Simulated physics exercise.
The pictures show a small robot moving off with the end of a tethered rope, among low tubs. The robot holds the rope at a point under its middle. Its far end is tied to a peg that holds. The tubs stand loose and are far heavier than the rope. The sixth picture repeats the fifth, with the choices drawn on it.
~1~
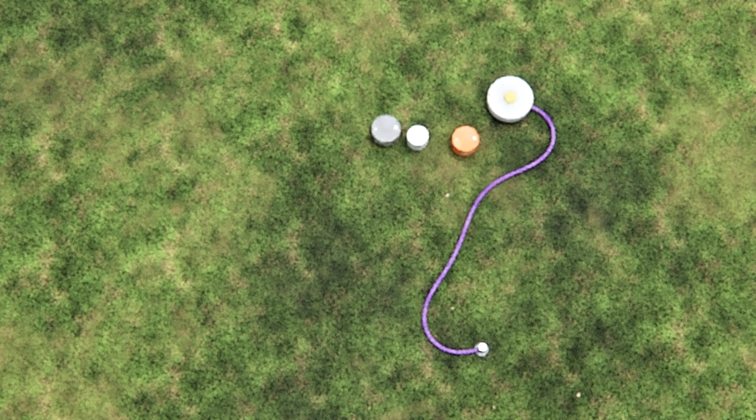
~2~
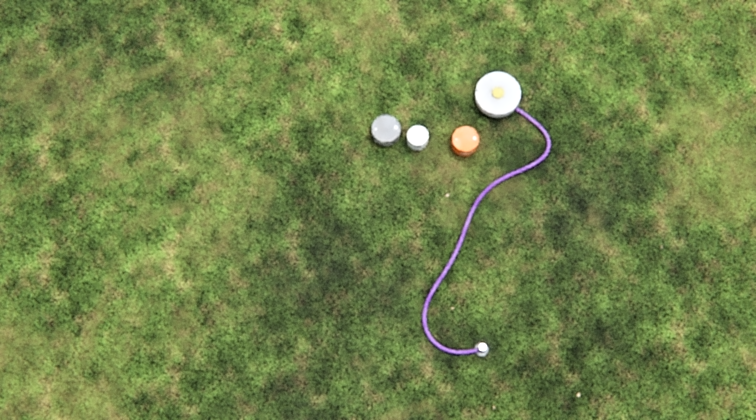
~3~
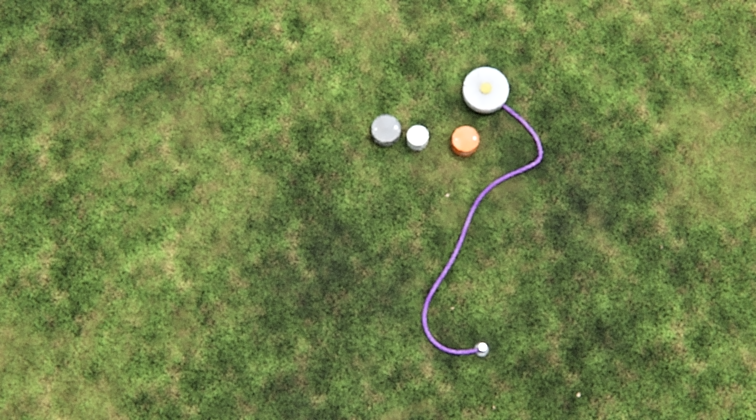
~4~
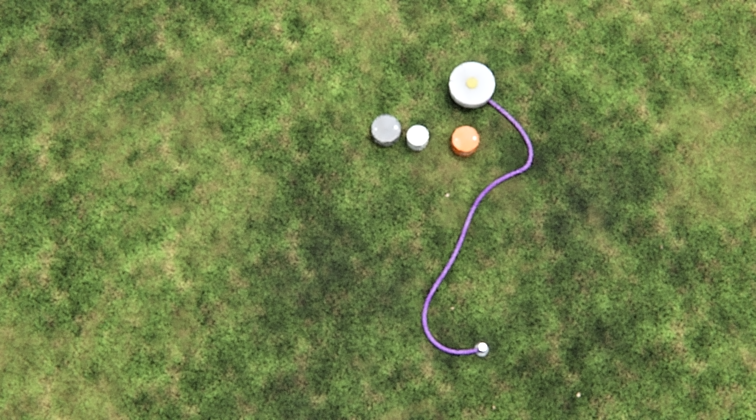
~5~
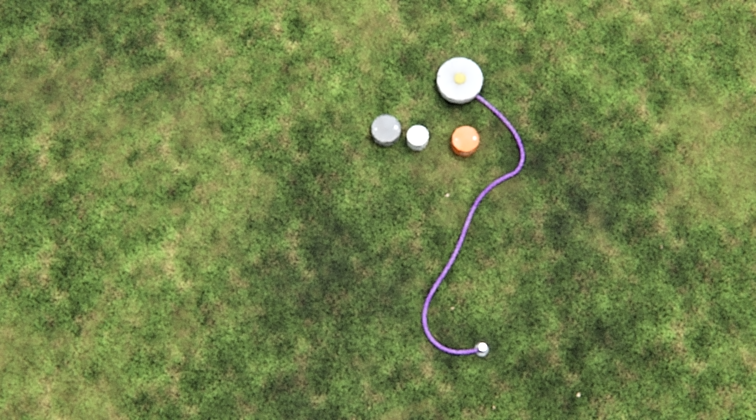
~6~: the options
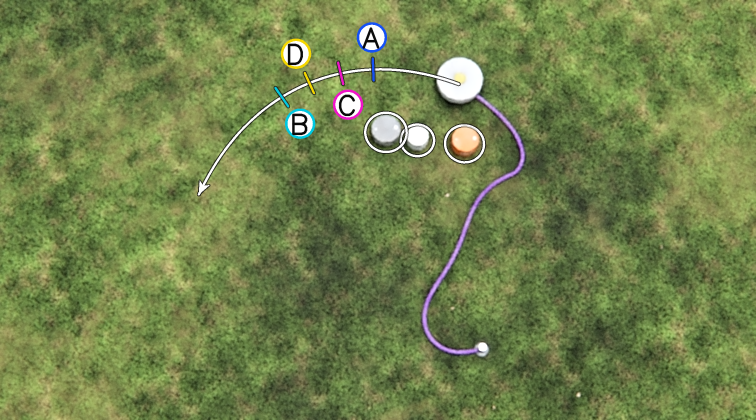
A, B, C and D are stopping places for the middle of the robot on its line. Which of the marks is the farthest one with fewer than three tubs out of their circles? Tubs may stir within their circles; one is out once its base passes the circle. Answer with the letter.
At B, and not beyond.
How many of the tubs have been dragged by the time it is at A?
By then, none.
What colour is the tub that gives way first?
The orange tub.
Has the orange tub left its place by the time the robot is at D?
By then, yes.
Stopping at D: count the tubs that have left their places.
One.
On the marked copy, A at (373, 69); B at (282, 97); C at (341, 73); D at (309, 83); the route from (459, 84) via (303, 86) to (199, 195).
Following B. Soon after the start, robot (397, 67).
Later, robot (332, 73).
In the end, robot (281, 94); white tub (413, 142); orange tub (426, 162); one over the rings.
As for the rest, A is within the limit but short; C is within the limit but short; D is within the limit but short.
